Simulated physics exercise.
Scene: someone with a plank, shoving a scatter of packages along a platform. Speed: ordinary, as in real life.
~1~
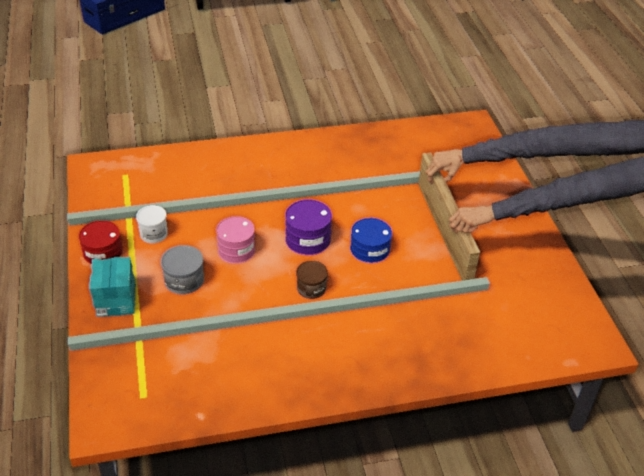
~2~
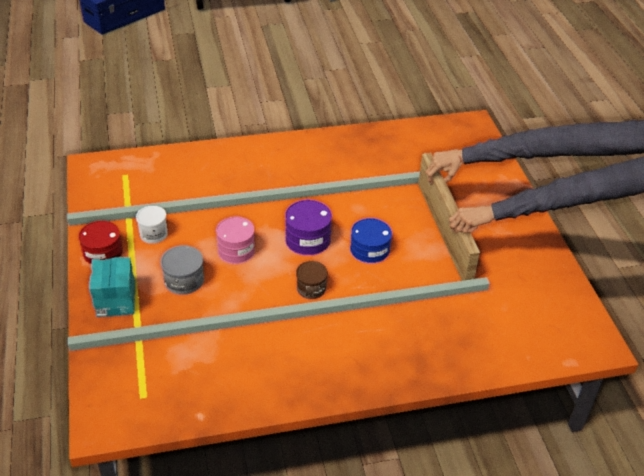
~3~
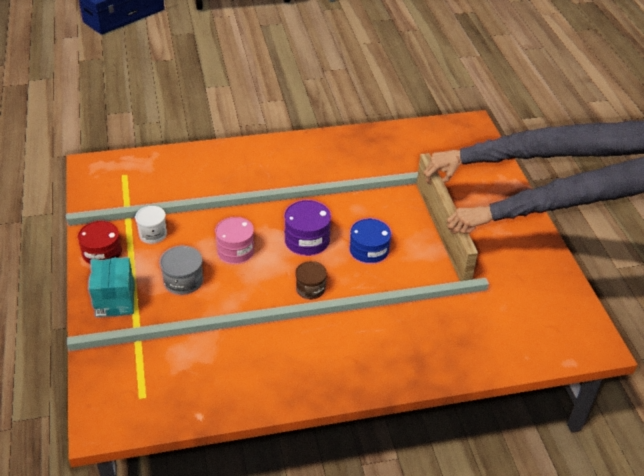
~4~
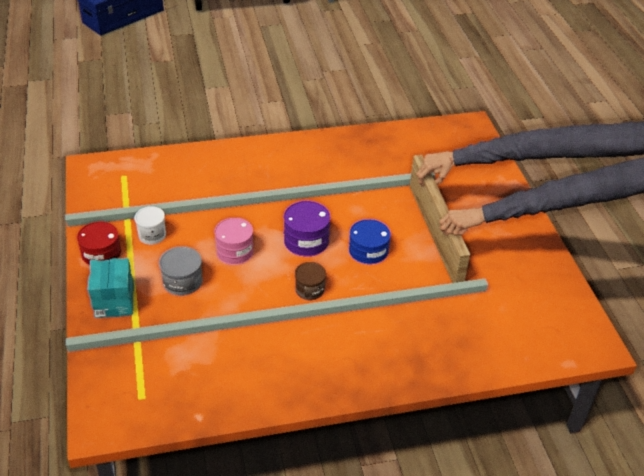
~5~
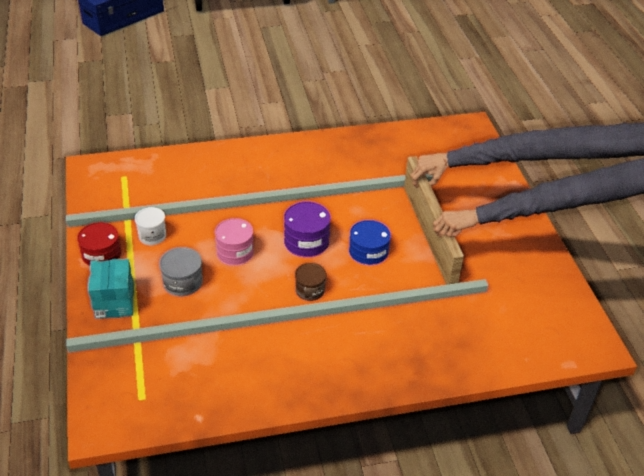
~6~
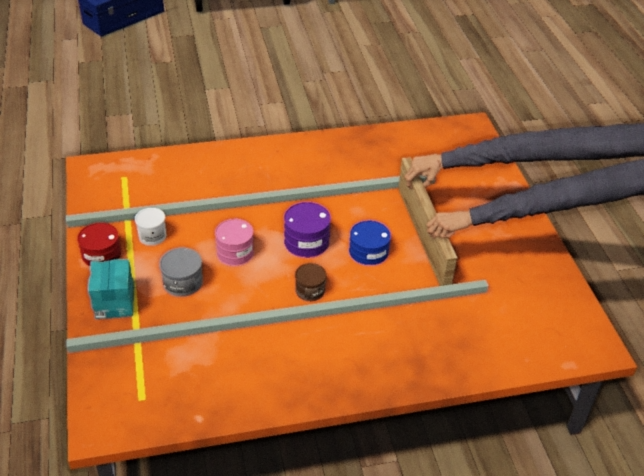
Two hands gripped a wooden plank and slid it slightly left between two rails on an orange table, while the colorful canisters and turquoise box in front of it stayed practically still.
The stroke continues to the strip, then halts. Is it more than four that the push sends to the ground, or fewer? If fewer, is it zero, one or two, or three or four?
The count that fall off is at least one and at most two.
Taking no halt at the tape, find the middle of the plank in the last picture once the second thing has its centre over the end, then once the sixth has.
Pixels in order: Roughly (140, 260), roughly (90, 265).
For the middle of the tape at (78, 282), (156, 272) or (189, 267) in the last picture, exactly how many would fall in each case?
8, 1, 0.
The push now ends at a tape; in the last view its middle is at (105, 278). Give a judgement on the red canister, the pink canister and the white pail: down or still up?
The red canister does not stay; as for the pink canister, it does not stay; and the white pail remains in place.
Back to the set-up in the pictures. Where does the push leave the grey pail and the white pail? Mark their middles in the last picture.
Roughly (76, 308) for the first and roughly (95, 225) for the second.
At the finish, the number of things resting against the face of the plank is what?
3 in contact.
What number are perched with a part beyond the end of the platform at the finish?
It's 2.
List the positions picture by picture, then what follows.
In the first picture, red canister (101, 243); turquoise box (113, 287); white pail (153, 225); plank (447, 216); tape (133, 273).
In the second picture, turquoise box (113, 287); blue canister (371, 240).
In the third picture, white pail (152, 225); brown pail (311, 281).
In the fourth picture, red canister (99, 244); purple canister (307, 229).
In the fifth picture, turquoise box (112, 289); plank (432, 219).
In the sixth picture, red canister (100, 245); turquoise box (112, 289); white pail (151, 227); plank (425, 221); tape (132, 275).
Soon after, none off yet; red canister at rest near (100, 245); turquoise box at rest near (112, 289); white pail at rest near (151, 227).
After that, none off yet; red canister at rest near (100, 245); turquoise box displaced about its own width near (87, 296); white pail displaced about its own width near (131, 226).
In the end, the number that fall off is one or two; gone, turquoise box and red canister.
